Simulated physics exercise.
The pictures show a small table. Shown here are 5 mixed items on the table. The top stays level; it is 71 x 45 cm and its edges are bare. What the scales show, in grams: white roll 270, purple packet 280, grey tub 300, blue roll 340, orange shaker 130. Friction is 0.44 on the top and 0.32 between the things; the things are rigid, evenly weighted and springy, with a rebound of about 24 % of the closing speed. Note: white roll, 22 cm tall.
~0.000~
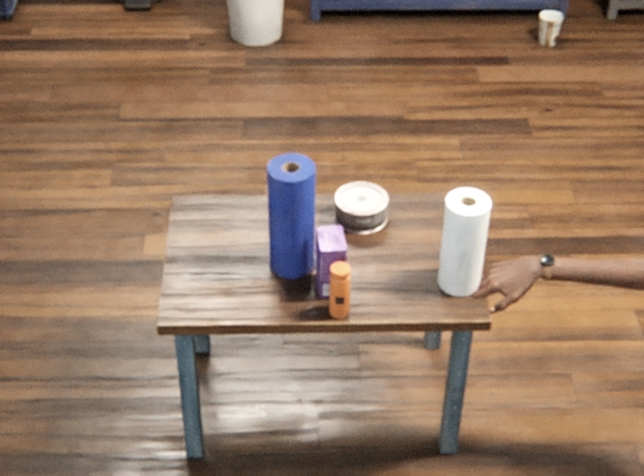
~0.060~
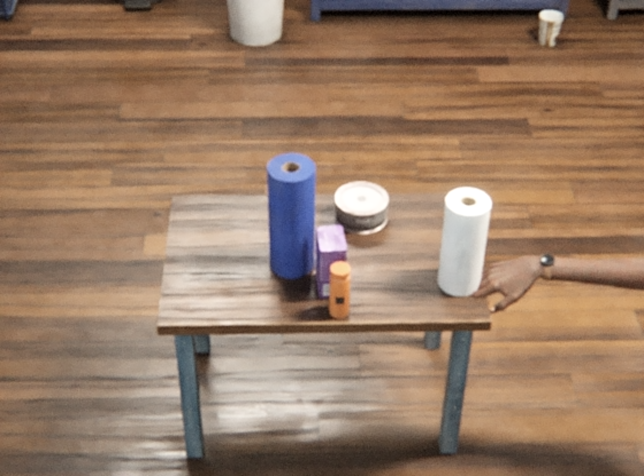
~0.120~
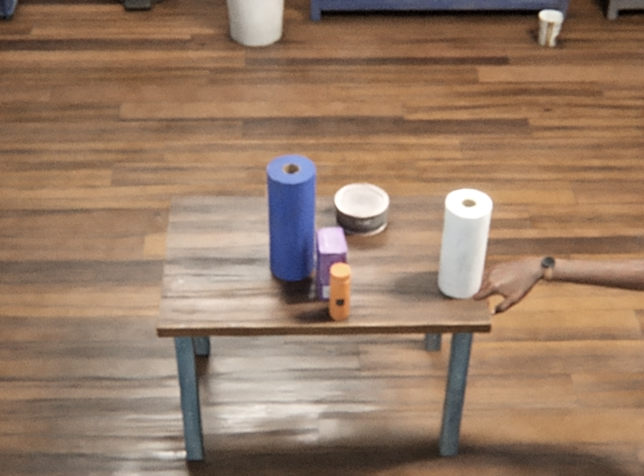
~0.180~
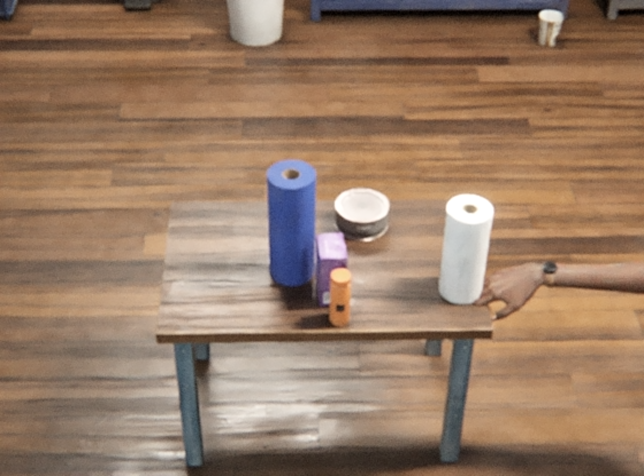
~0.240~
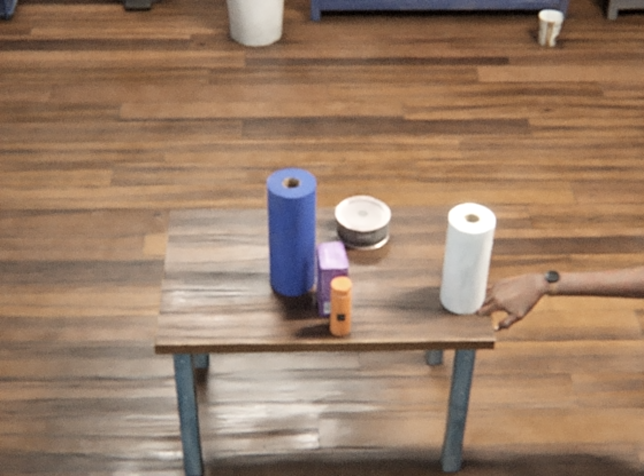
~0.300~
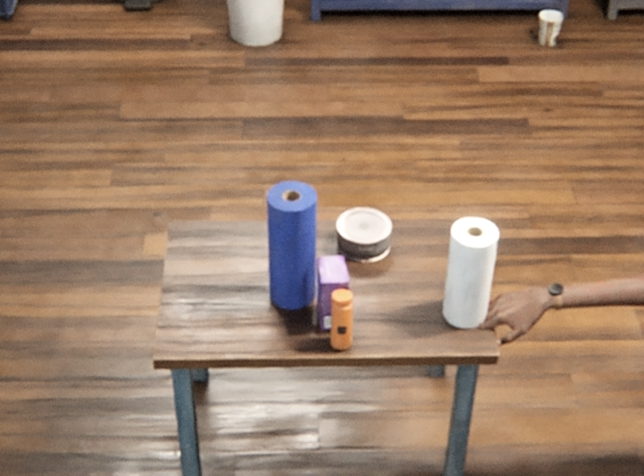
The video shows a hand at the right edge of a small table holding a blue roll, white roll, purple packet, orange shaker and round tub; after barely moving, the table slides toward the viewer, carrying the items along.
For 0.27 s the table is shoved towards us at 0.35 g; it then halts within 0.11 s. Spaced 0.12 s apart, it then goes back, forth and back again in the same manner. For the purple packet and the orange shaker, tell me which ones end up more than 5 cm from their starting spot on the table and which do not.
Purple packet: Does not go that far, orange shaker: Goes that far.
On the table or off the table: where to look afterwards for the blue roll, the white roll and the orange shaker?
Blue roll: Goes out of bounds; white roll: Goes out of bounds; orange shaker: Goes out of bounds.
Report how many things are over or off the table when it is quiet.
3.
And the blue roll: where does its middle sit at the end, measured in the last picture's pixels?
In the last view, its centre sits near (282, 462).
Around 0.70 s, table shifted 14 cm; orange shaker now off the table; purple packet shifted 4 cm near (334, 321); blue roll at 66° to upright.
Around 0.90 s, table shifted 1 cm; white roll and blue roll now off the table; purple packet shifted 3 cm near (331, 274); grey tub shifted 4 cm.
Around 1.20 s, table shifted 4 cm.
Around 1.80 s, table shifted 7 cm; purple packet shifted 4 cm near (333, 299); grey tub shifted 5 cm.
Finally (2.6 s), off the table, white roll, blue roll and orange shaker; the other 2 still in place (within 5 cm). Final places as that camera would see them, purple packet near (331, 261).
